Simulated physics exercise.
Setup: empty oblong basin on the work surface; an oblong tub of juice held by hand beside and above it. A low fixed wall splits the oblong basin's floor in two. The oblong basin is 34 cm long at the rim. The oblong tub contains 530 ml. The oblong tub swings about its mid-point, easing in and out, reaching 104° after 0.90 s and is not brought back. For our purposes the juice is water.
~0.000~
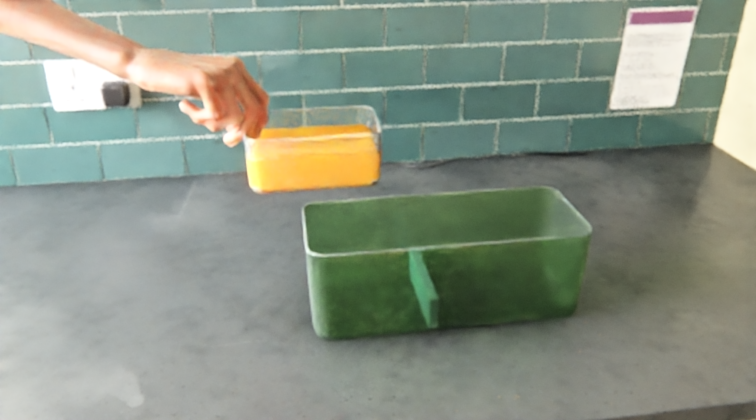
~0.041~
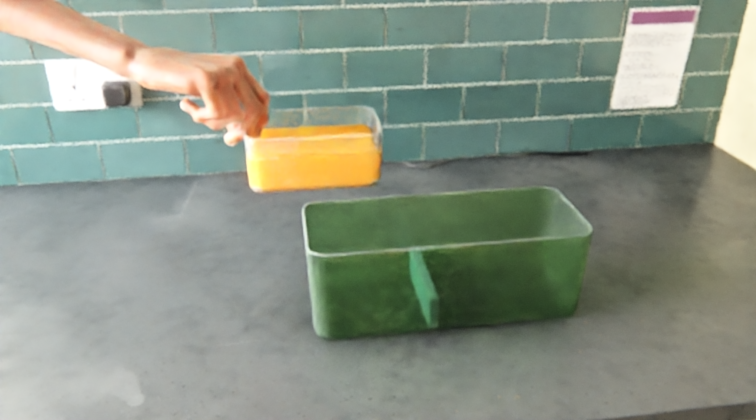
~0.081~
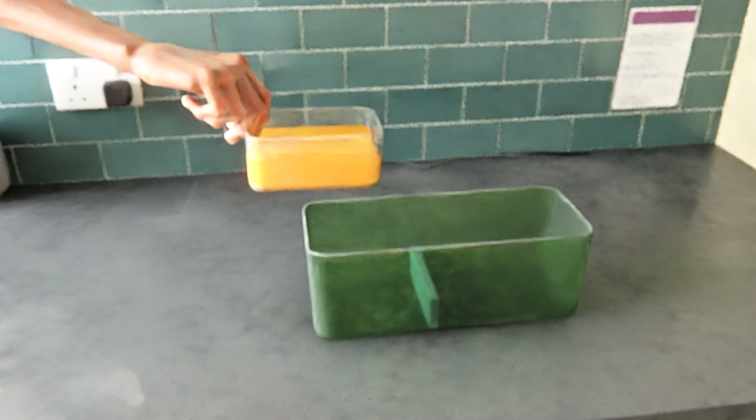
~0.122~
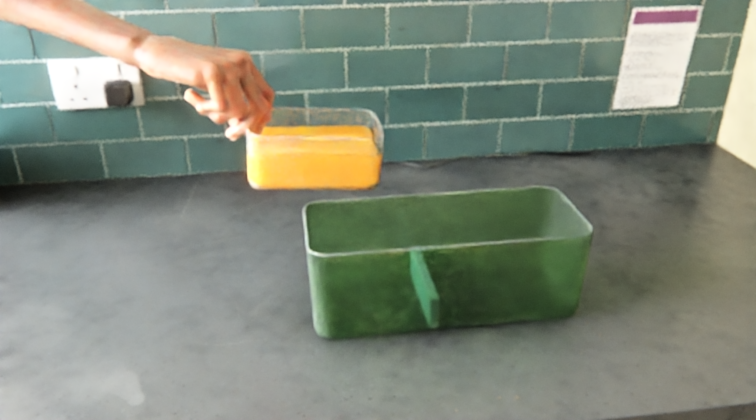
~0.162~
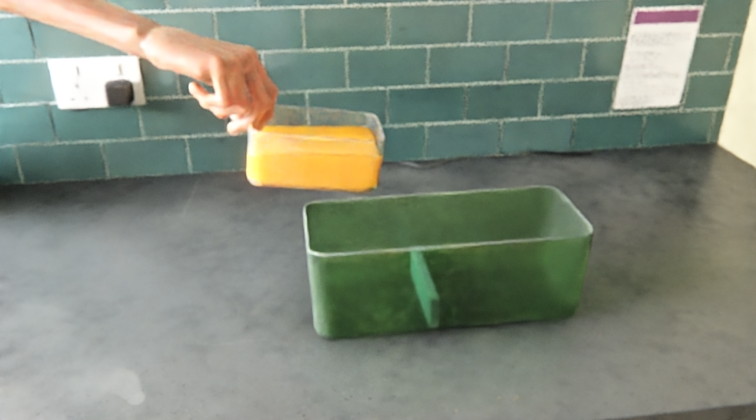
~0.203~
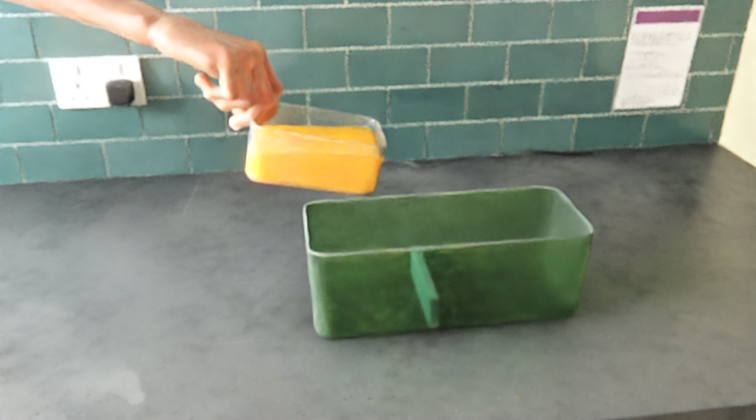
A hand slowly tilts a clear tub of orange liquid rightward beside a green basin.
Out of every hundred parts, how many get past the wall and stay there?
About 38 out of 100.
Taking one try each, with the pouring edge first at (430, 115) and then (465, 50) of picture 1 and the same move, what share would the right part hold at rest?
80 per cent first, 90 per cent second.
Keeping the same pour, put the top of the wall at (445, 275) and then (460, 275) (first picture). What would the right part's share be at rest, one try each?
It comes to 10 per cent, and then 10 per cent.
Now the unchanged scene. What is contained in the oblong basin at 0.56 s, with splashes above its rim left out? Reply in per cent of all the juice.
22 %, more or less.
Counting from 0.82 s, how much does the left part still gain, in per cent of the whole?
About 12 percent.
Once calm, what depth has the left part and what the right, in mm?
18 mm left, 8 mm right.
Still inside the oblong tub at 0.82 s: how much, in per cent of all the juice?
Some 8 per cent.
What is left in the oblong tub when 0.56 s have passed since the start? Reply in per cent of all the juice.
Near 40 in a hundred.
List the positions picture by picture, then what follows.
In the first frame, tilt 0°; pouring edge (376, 121); surface from (249, 142) to (373, 135); the oblong basin's rim runs from (305, 230) to (574, 210); the wall's top is at (423, 272).
In the second frame, tilt 1°; pouring edge (377, 121); surface from (250, 141) to (374, 135).
In the third frame, tilt 2°; pouring edge (378, 123); surface from (250, 141) to (374, 136).
In the fourth frame, tilt 5°; pouring edge (379, 126); surface from (251, 140) to (375, 136).
In the fifth frame, tilt 8°; pouring edge (380, 129); surface from (251, 139) to (376, 137).
In the sixth frame, tilt 13°; pouring edge (381, 134); surface from (251, 139) to (377, 138).
By 0.56 s the tilt is 72° and 39 per cent is still to pour, 13 is left of the wall and 9 right of it.
By 0.82 s the tilt is 102° and 8 per cent is still to pour, 50 is left of the wall and 38 right of it.
By 1.10 s the tilt is 104° and 0 per cent is still to pour, 60 is left of the wall and 38 right of it.
By 1.40 s the tilt is 104° and 0 per cent is still to pour, 61 is left of the wall and 38 right of it.
At rest 61 per cent lies left of the wall, 38 right of it and 1 outside.
